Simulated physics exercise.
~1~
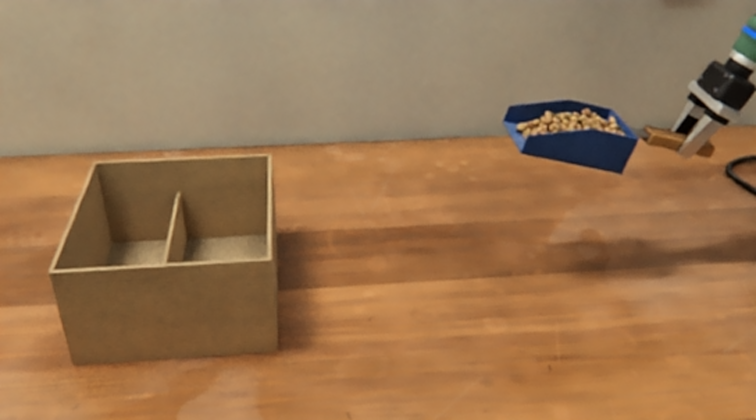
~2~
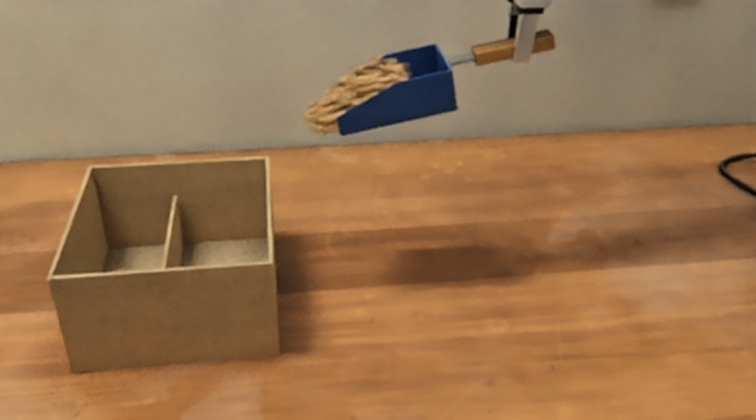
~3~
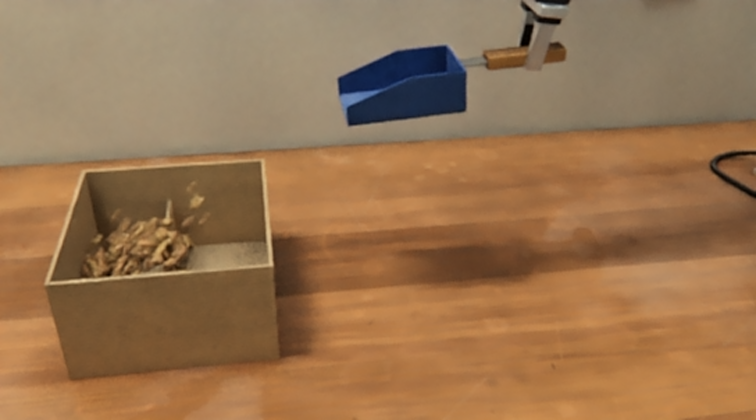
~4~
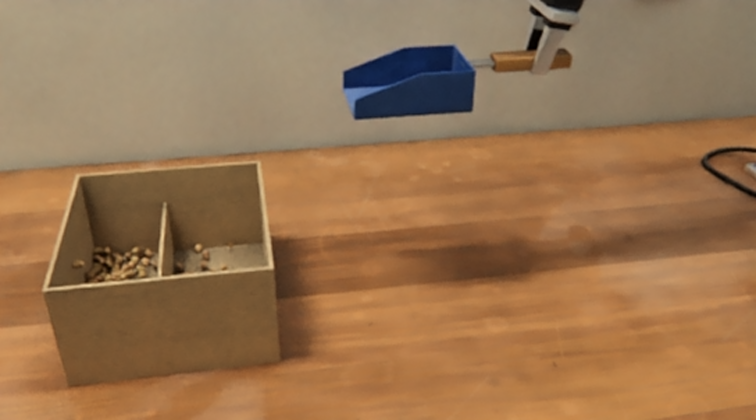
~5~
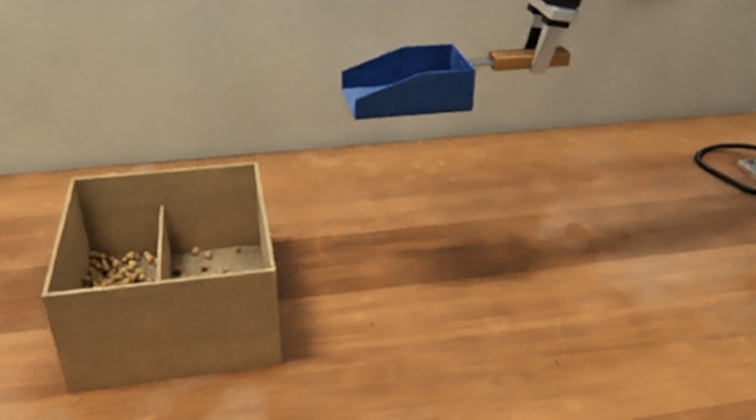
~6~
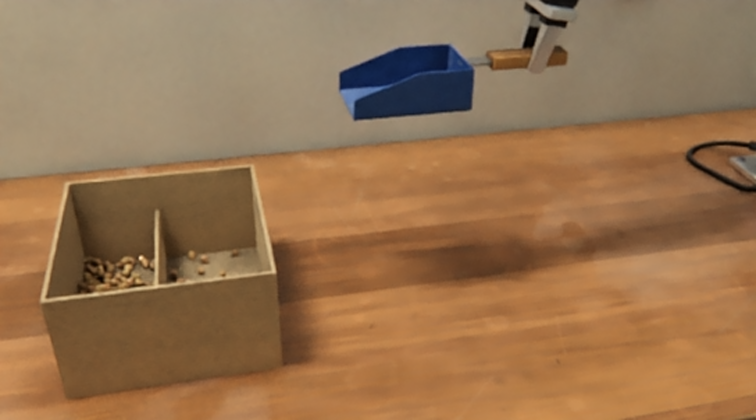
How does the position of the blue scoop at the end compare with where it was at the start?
The scoop begins over the right side of the table and ends farther left and a little higher, nearer to the box.
